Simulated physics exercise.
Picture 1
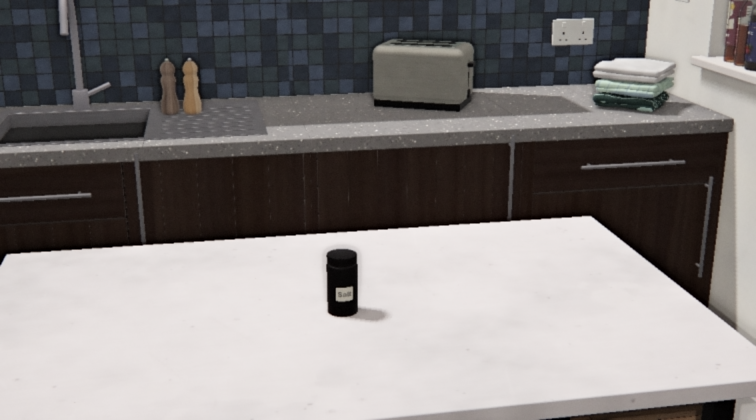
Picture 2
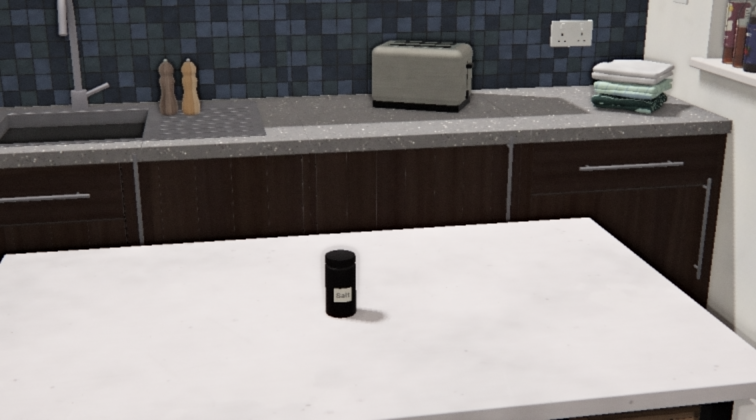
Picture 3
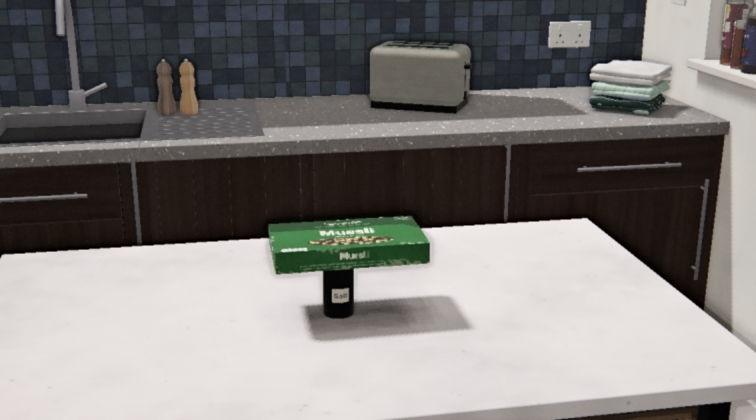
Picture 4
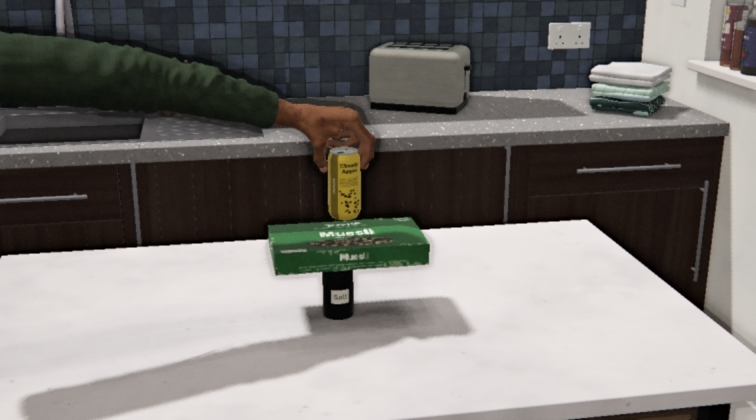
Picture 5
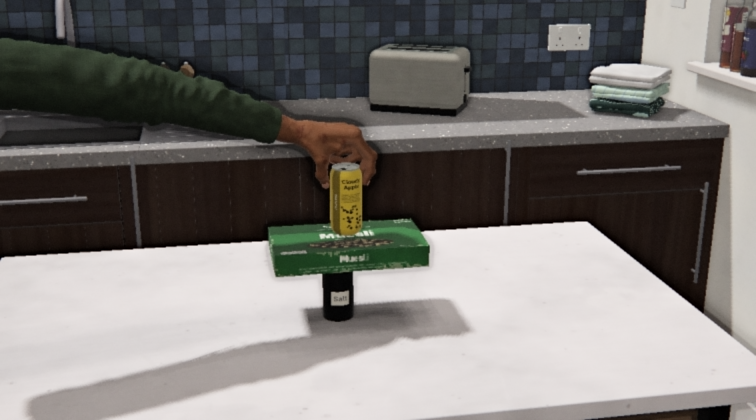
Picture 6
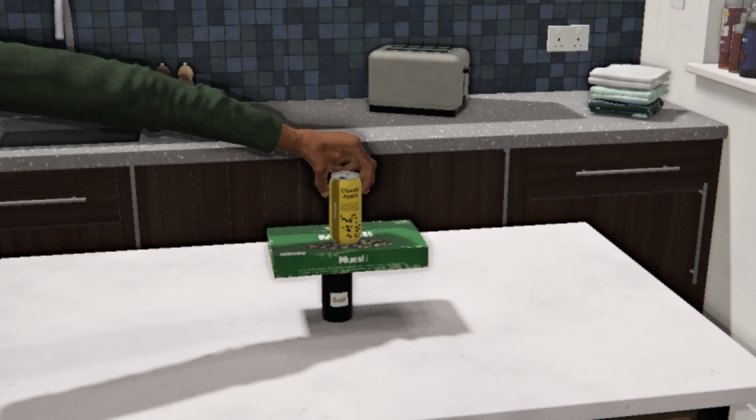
On a kitchen table, a green muesli packet appearing atop a small black jar, then a hand lowering a yellow can onto it.
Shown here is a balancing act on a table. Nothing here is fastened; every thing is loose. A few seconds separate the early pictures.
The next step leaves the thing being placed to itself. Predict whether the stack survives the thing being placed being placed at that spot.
Prediction: The stack survives.
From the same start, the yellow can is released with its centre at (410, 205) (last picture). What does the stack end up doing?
The stack then collapses.
Then, 0.40 s later than the last frame, all is still.
Then, 1.10 s later than the last frame, yellow can resting near (345, 209).
When it is over, all 3 as before. End places, in pixels of the last picture, yellow can near (345, 209). The stack stays up.
